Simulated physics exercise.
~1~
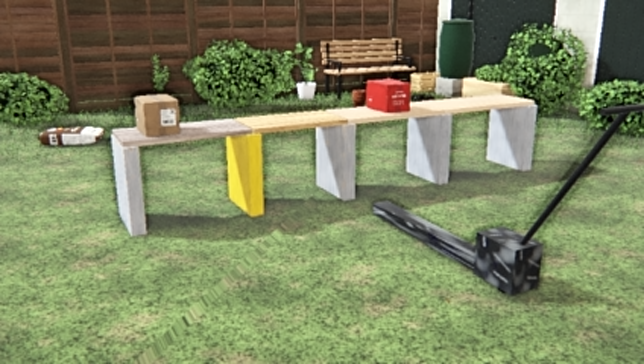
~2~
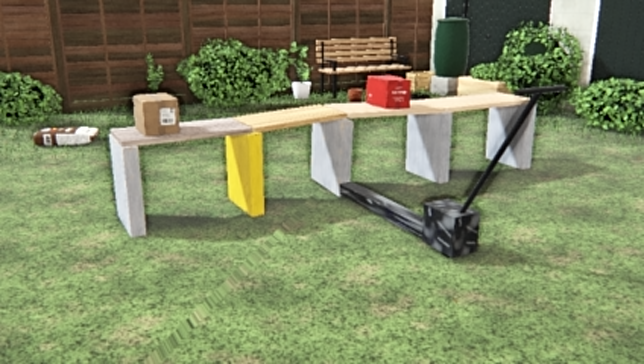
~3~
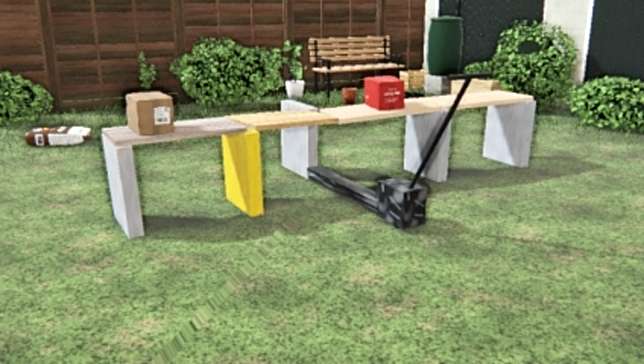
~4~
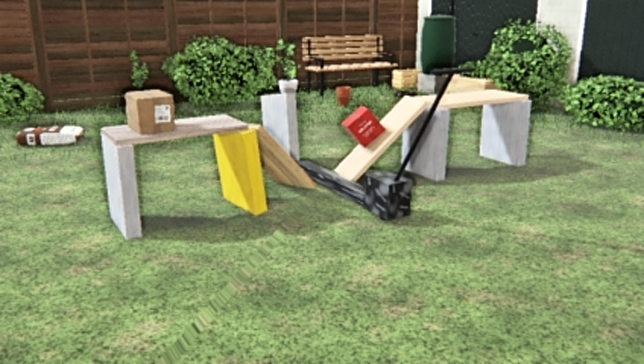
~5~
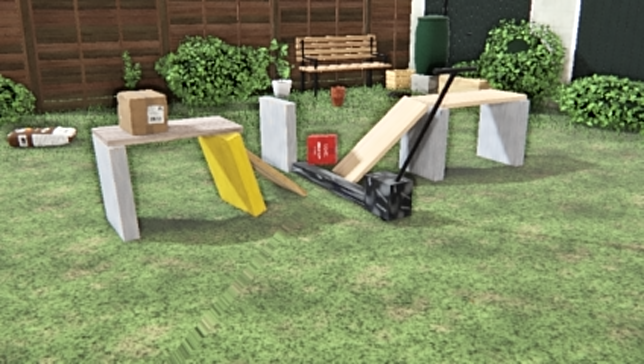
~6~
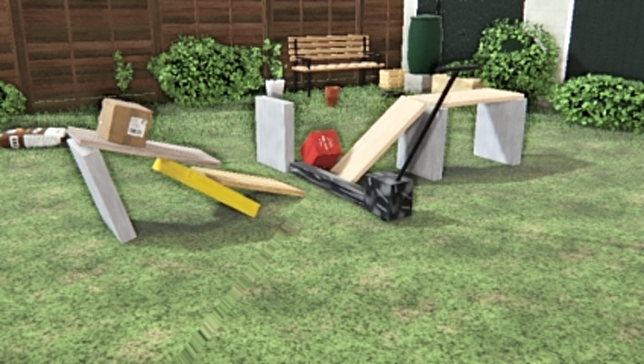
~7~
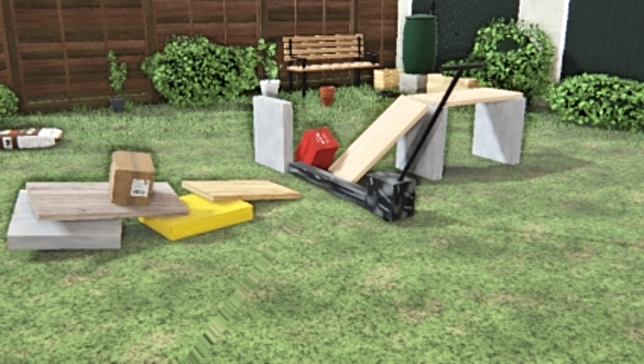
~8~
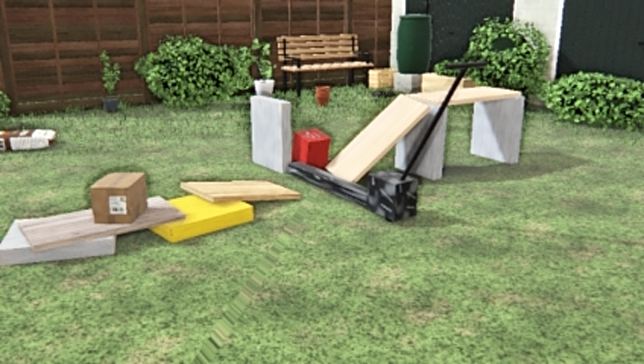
A row of boards on uprights partly collapses after a floor jack shifts one upright.
